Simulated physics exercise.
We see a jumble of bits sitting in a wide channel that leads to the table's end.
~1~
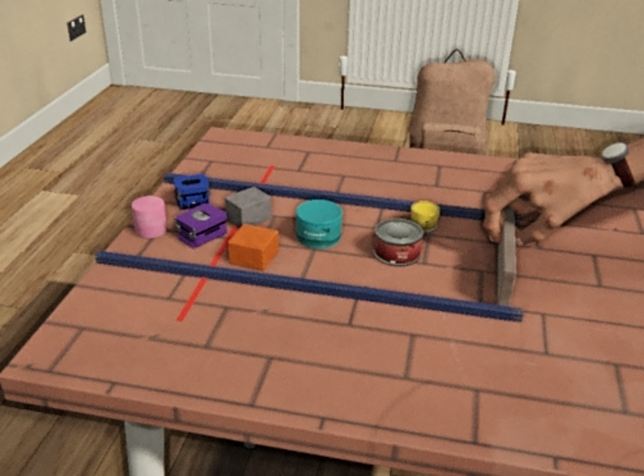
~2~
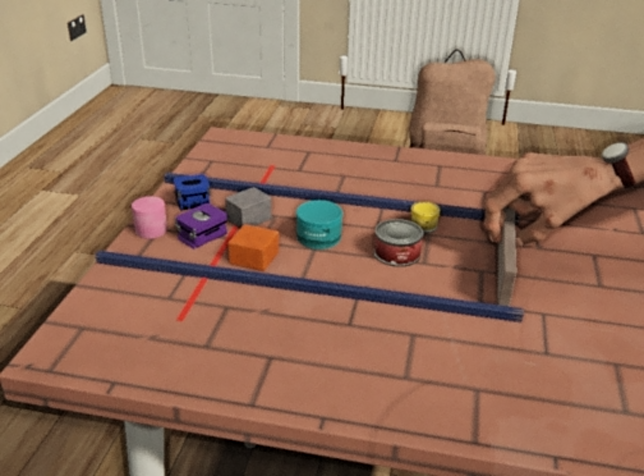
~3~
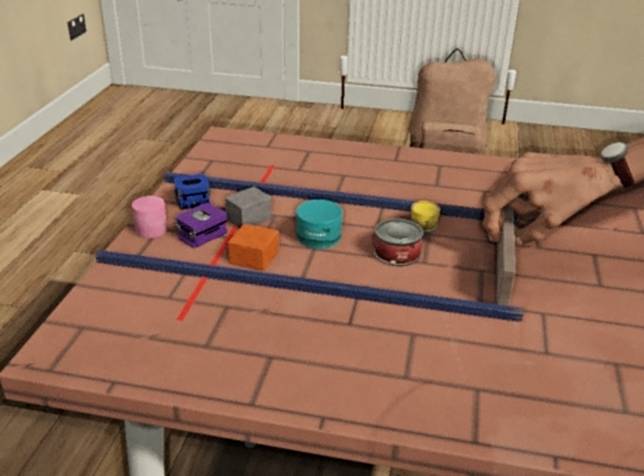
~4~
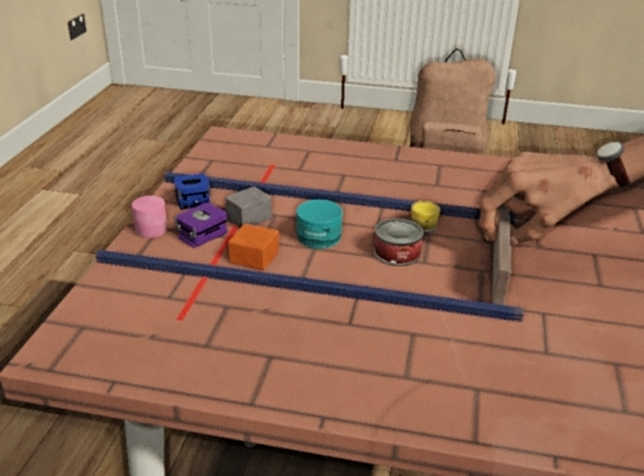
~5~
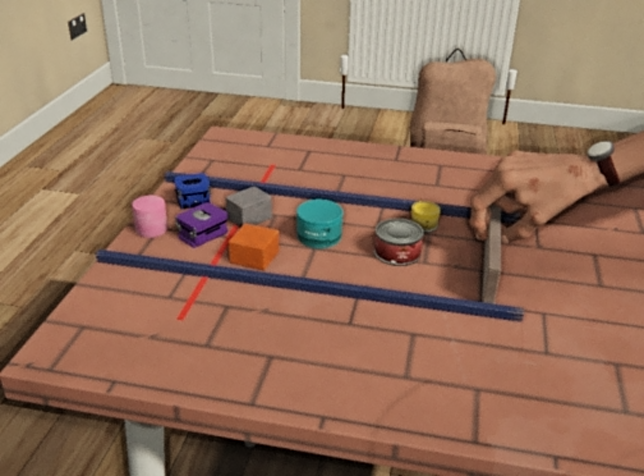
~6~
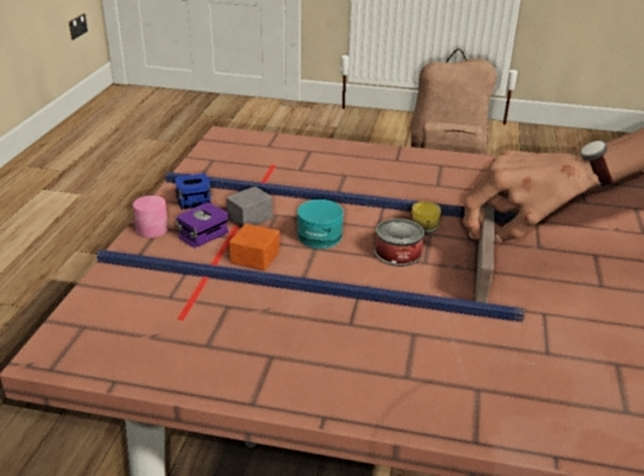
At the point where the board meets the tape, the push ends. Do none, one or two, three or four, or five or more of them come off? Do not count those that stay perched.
I expect the edge to claim none.
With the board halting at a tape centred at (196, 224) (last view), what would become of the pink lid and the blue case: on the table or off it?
The pink lid topples down; the blue case topples down.
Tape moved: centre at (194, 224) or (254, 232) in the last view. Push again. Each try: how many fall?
First try 2, second try 0.
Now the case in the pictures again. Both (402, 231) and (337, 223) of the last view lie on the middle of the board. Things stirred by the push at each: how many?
Answer - first 2, then 4.
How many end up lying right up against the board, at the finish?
In contact: 3.
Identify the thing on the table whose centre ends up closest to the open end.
The blue case is the one.
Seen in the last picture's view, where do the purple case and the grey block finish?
First object about (169, 226); second object about (193, 185).
A little later, none off yet; pink lid at rest near (151, 216); blue case at rest near (193, 191); purple case at rest near (203, 225).
When it is over, the number that fall off is zero.
